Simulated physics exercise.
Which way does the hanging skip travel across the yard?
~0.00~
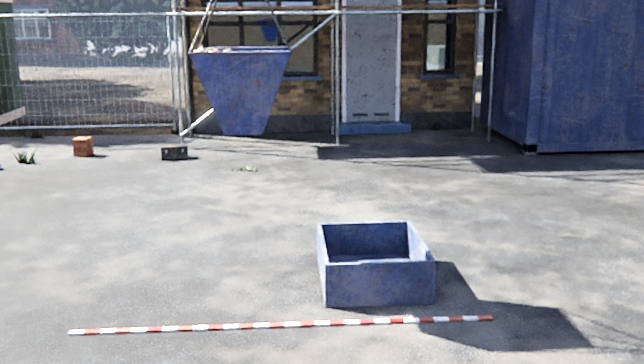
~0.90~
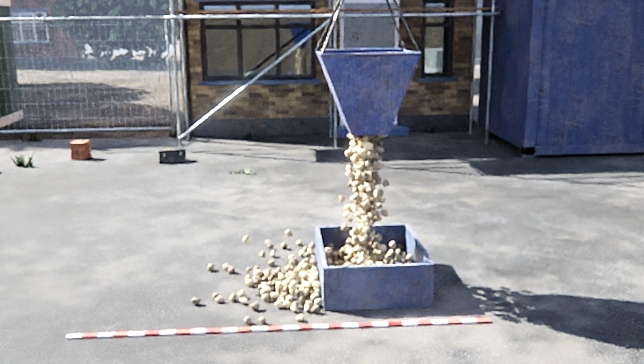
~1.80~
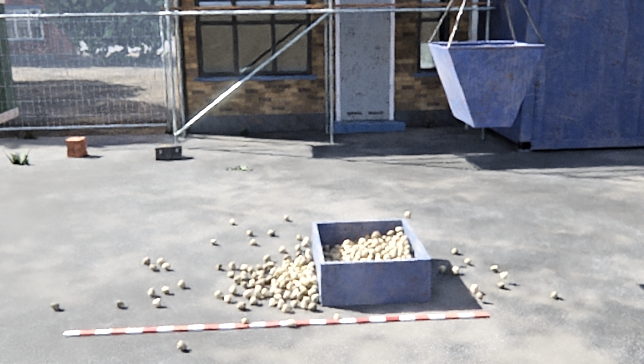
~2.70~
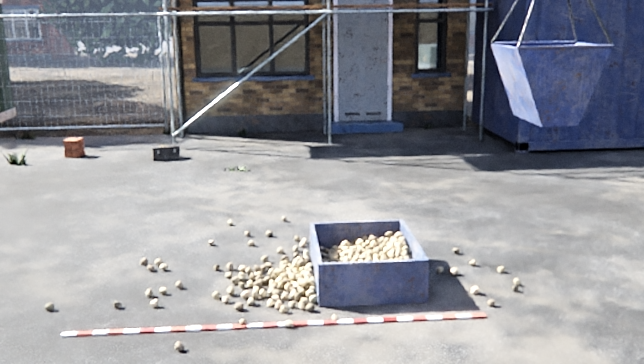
The skip travels to the right, passing over the bin and carrying on beyond it.
